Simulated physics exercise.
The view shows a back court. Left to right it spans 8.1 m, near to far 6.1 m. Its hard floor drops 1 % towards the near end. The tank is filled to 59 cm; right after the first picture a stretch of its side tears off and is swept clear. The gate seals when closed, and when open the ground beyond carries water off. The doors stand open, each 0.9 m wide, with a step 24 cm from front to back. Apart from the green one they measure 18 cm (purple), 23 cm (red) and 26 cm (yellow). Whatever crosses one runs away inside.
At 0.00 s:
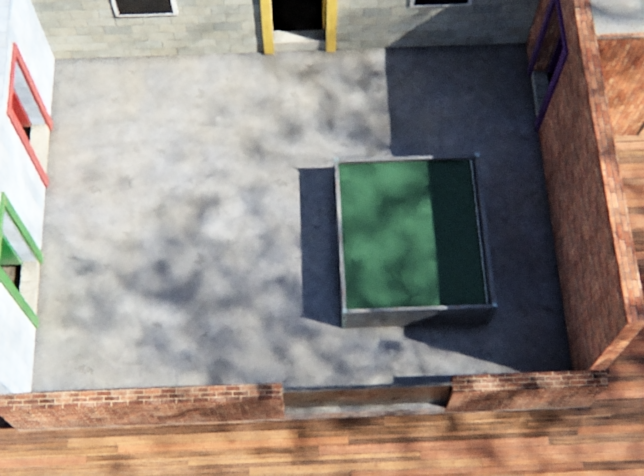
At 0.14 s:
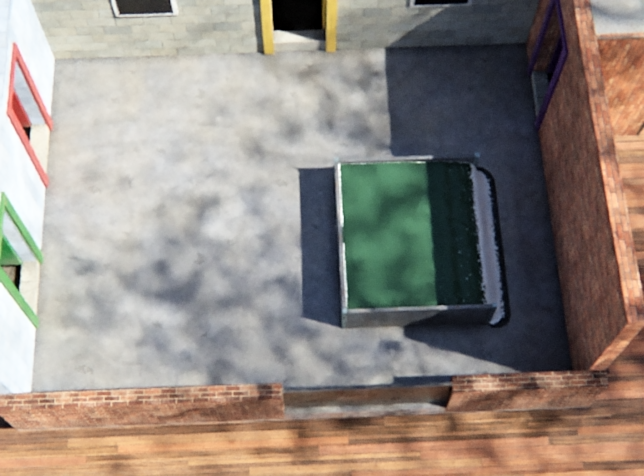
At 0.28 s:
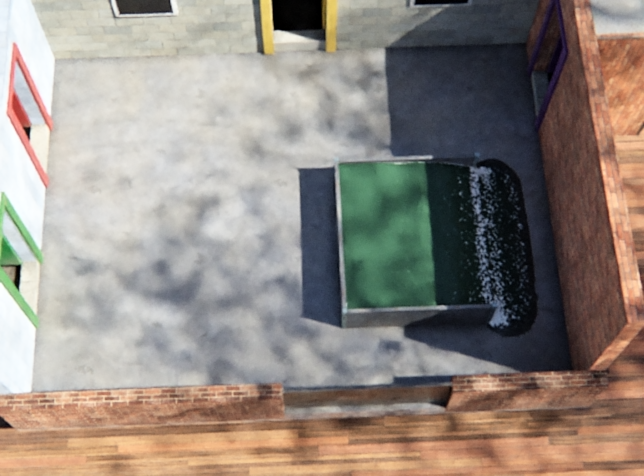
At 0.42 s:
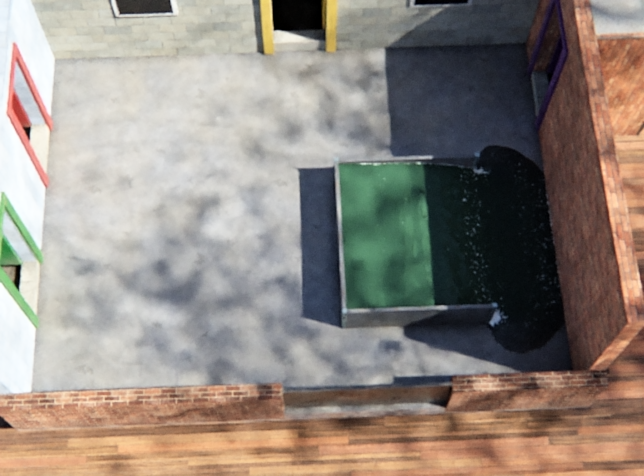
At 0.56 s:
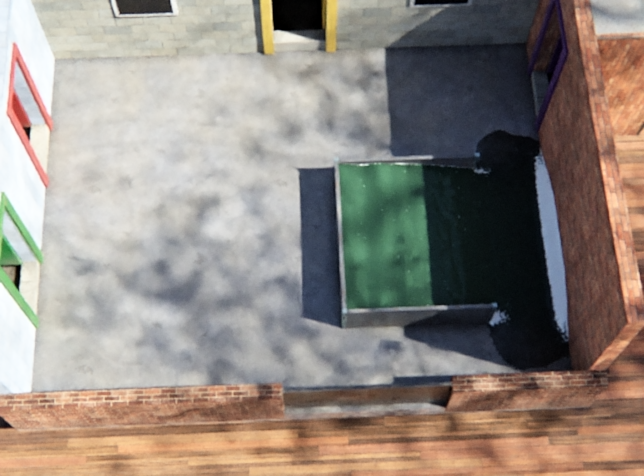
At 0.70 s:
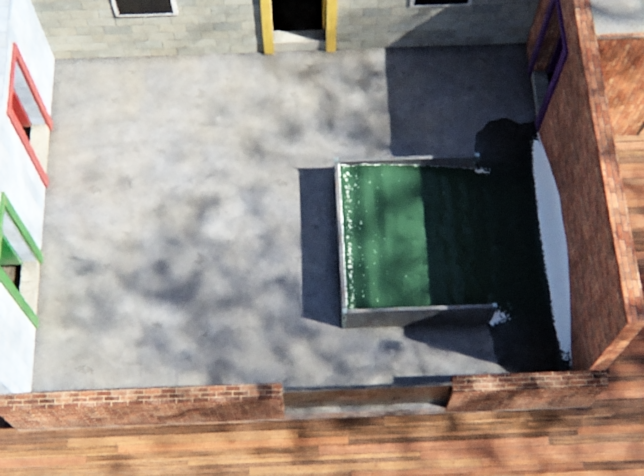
A big tank of green water stood in a walled court until its right side gave way, and the water poured out, spreading darkly across the floor to the brick wall on the right.
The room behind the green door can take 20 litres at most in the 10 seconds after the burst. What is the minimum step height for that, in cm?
About 7 cm.
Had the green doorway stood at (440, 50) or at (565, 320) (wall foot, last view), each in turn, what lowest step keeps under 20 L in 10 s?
Roughly 16 and 32 cm.
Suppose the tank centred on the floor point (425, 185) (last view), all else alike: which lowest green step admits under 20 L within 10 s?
Some 7.5 cm.
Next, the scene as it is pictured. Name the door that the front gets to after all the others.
It is the red one.
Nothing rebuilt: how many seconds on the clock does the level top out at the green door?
Around 5.5 s.
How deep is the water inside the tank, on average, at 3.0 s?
Roughly 19 cm on average.
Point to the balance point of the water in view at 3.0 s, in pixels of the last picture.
Around (462, 241).
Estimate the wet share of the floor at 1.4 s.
Near 10 per cent is wet.
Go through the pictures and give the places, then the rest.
The tank at (413, 233) is whole and still, 59 cm deep; the green door at (21, 267) is dry, in the first frame.
The gap is at (479, 240), the front 0.3 m out at (504, 317); the back of the tank holds 59 cm, in the second frame.
Water pours out at (479, 241) and has run 0.7 m, to (531, 316); about 12 cm deep outside, 59 cm at the back, in the third frame.
The front is at (561, 307), 1.2 m from the gap at (479, 242); 3.4 m2 of floor is wet, 59 cm left at the back, in the fourth frame.
The front is at (567, 348), 1.3 m from the gap at (479, 242); 3.9 m2 of floor is wet, 58 cm left at the back, in the fifth frame.
The front is at (570, 371), 1.5 m from the gap at (479, 242); 4.1 m2 of floor is wet, 51 cm left at the back; 7.0 m in a straight line remain to the green door at (21, 267), in the sixth frame.
After 1.4 s water covers 10 % of the floor, deepest (48 cm) near (533, 243); it has not reached the green door.
After 3.0 s water covers 30 % of the floor, deepest (36 cm) near (552, 387); it has not reached the green door.
After 10.0 s water covers 95 % of the floor, deepest (12 cm) near (528, 388); 8 cm at the green door, 0 litres in over its 15 cm step.
At the green door as built, the water arrived by 4.6 s and peaked near 12 cm at 5.6 s.
With a step of 6 cm, 29 litres would have come in within the 10 s; with 8.5 cm, 8 litres. So under 20 litres takes about 7 cm.
